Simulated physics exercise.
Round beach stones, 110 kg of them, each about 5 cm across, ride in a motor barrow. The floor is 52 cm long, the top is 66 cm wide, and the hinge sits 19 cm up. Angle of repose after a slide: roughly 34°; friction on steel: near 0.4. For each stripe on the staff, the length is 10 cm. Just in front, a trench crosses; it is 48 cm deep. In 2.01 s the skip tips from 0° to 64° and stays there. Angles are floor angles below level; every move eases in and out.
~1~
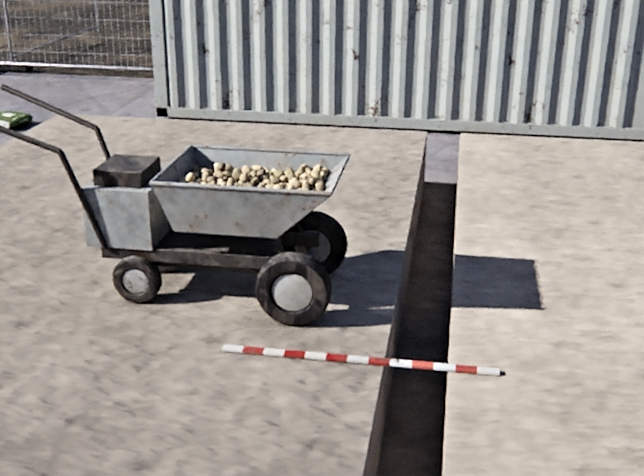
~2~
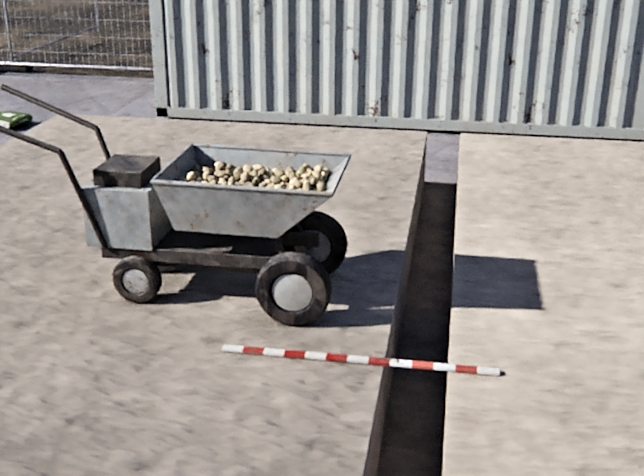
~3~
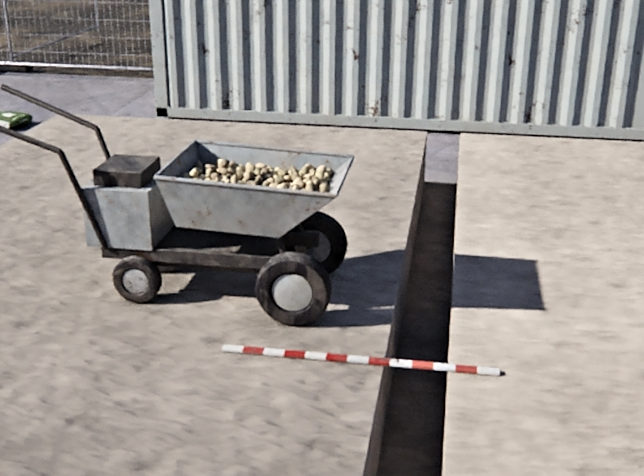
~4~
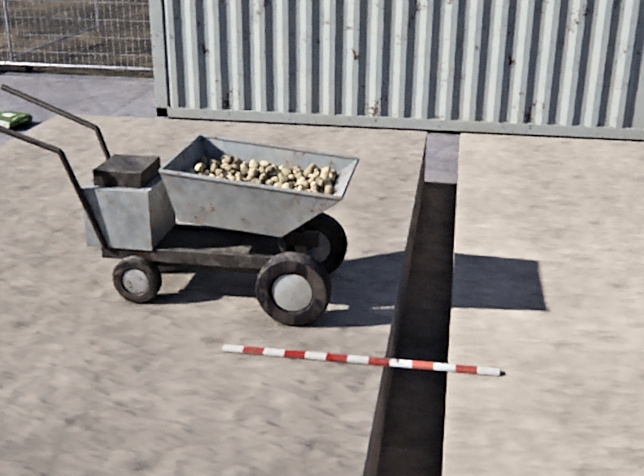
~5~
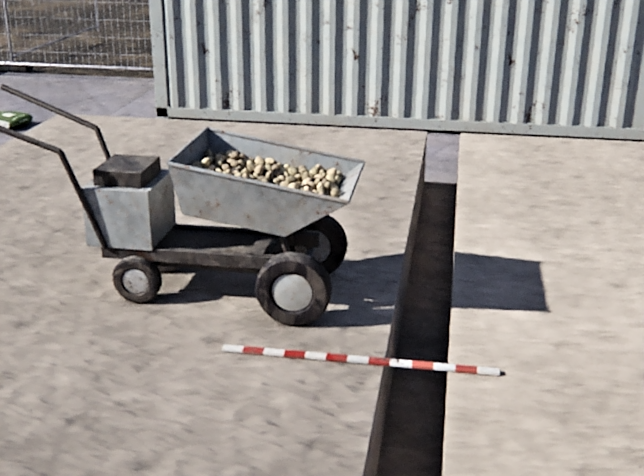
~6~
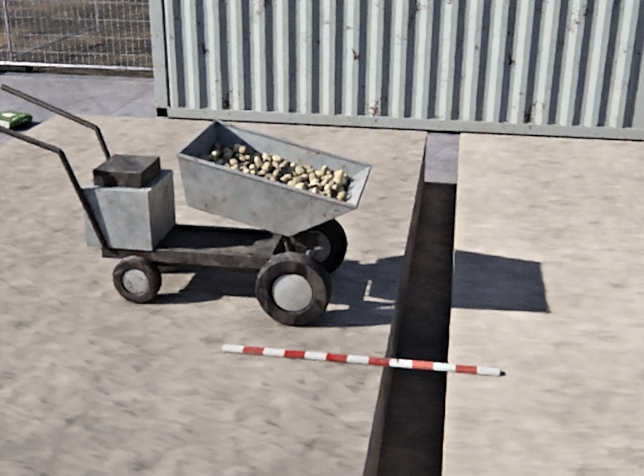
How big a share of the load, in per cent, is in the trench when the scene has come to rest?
A share of about 60 percent.
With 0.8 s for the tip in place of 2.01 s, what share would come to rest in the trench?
Around 45 per cent would end in the trench.
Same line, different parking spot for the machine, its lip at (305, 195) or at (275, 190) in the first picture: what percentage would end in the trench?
Roughly 95 per cent, then 85 per cent.
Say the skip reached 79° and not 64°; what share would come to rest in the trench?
Some 65% would finish there.
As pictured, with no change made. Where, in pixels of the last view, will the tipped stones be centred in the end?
Roughly at pixel (439, 371).
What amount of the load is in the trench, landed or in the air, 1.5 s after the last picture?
40 per cent, give or take.
Then, 0.9 s after the last picture the floor is at 54°, 98 % in the skip, 2 % in the trench; the foremost stones are at (418, 249).
Then, 1.5 s after the last picture the floor is at 64°, 28 % in the skip, 41 % in the trench, 30 % past the trench; the foremost stones are at (541, 304).
Then, 1.9 s after the last picture the floor is at 64°, 6 % in the skip, 54 % in the trench, 40 % past the trench; the foremost stones are at (596, 316).
Then, 3.8 s after the last picture the floor is at 64°, 0 % in the skip, 60 % in the trench, 40 % past the trench; the foremost stones are at (620, 320).
